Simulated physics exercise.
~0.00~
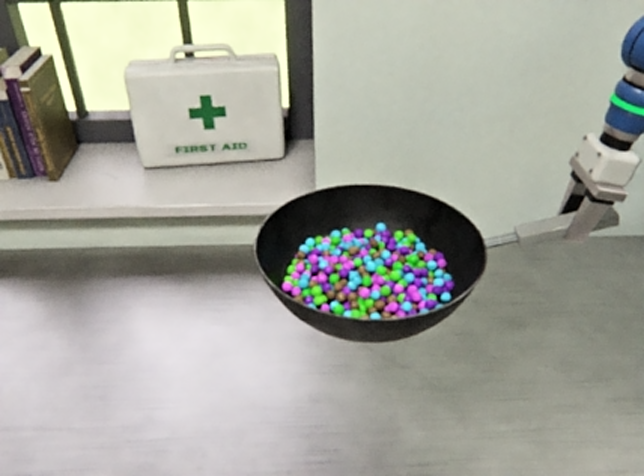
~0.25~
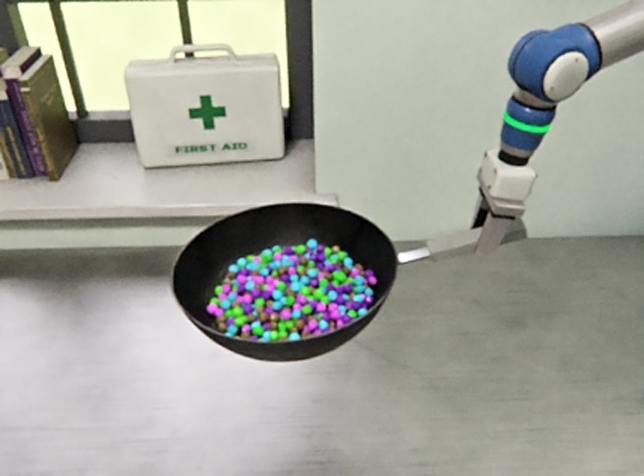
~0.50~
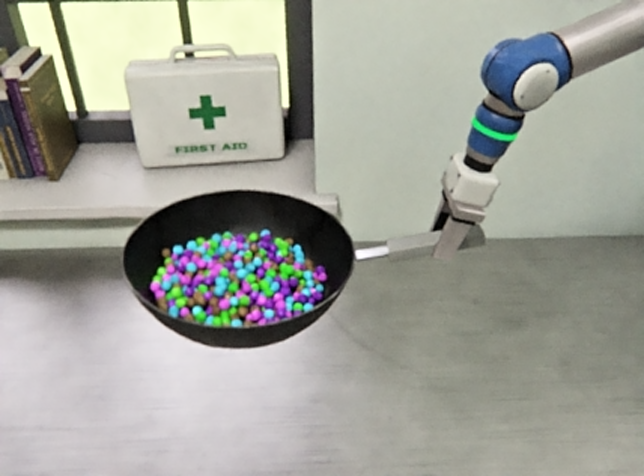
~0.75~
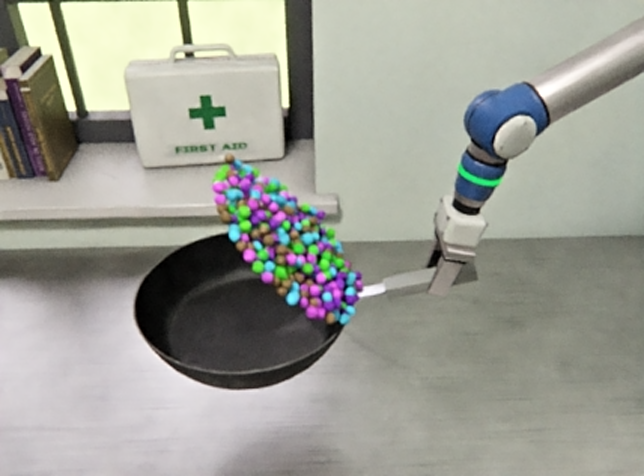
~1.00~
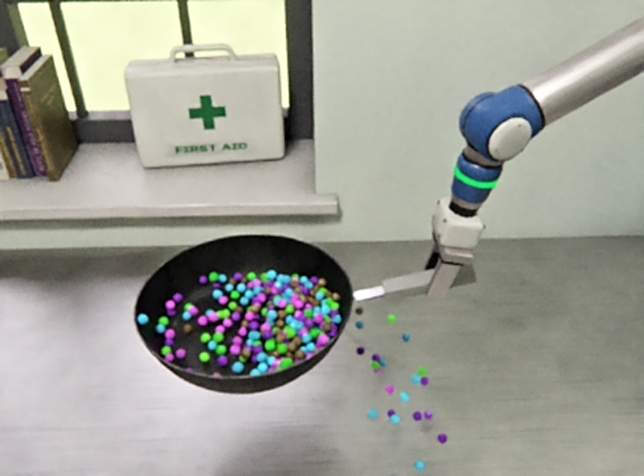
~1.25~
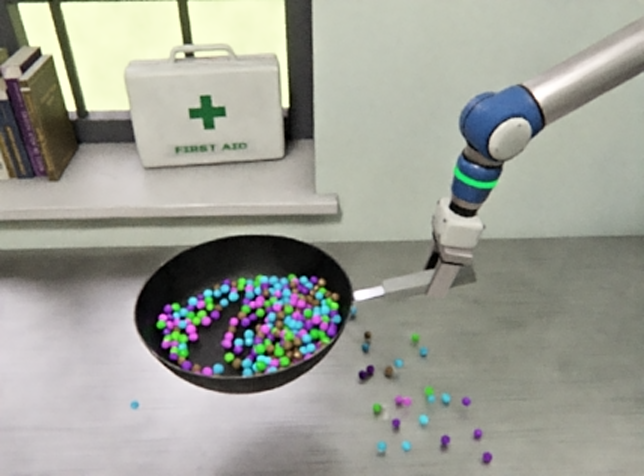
In this clip, a robot arm carries a dark frying pan of small colourful balls to the left above a grey surface, then drops the pan sharply so they fly up; most land back inside, while some scatter across the surface, mainly below the handle.
